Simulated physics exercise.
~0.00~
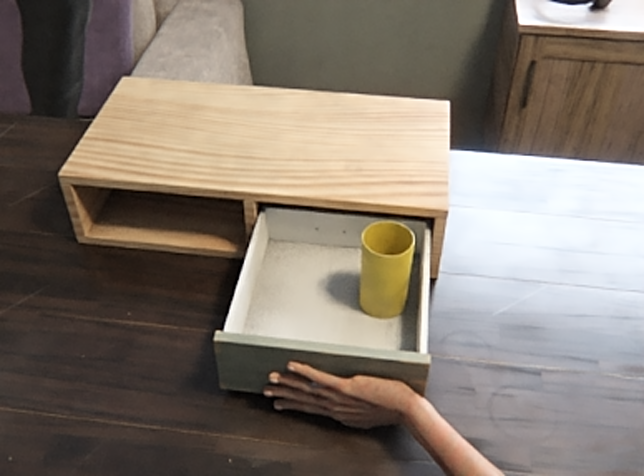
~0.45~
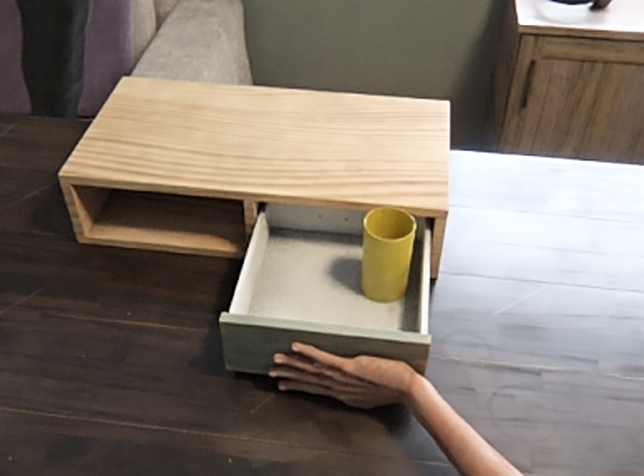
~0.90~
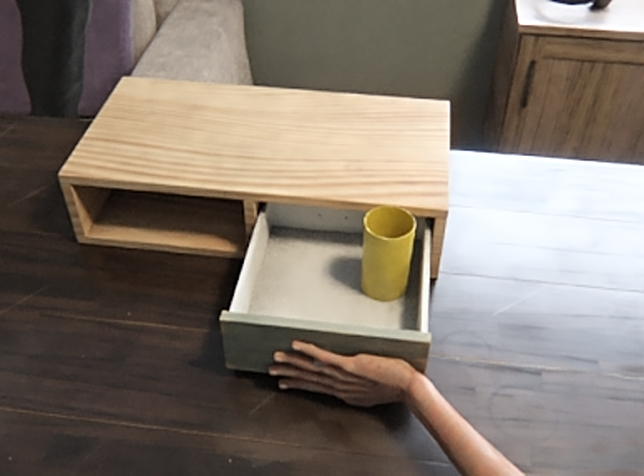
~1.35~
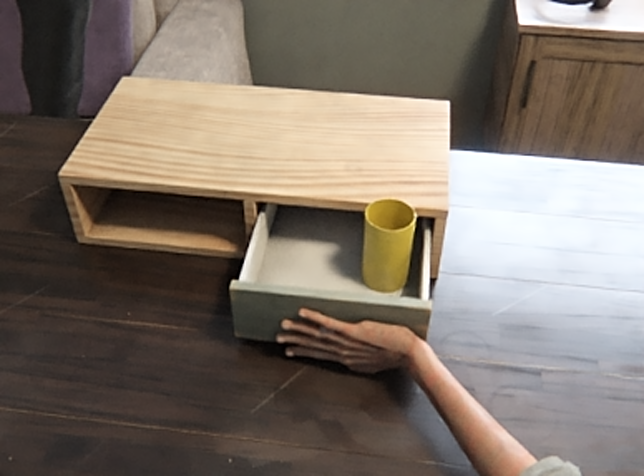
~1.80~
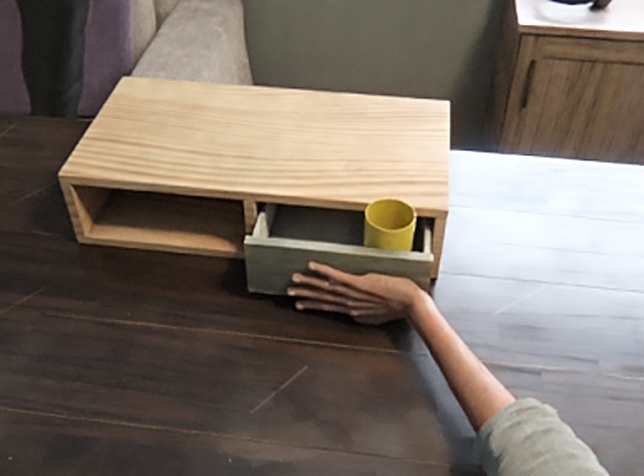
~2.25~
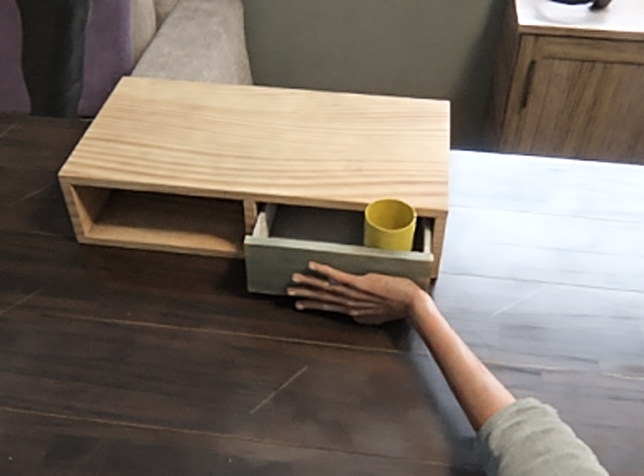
A hand pushed in the open drawer of a low wooden cabinet, with a yellow beaker standing upright inside. The drawer slid most of the way in, carrying the beaker along, then jammed and stayed partly open with the hand still against its front.
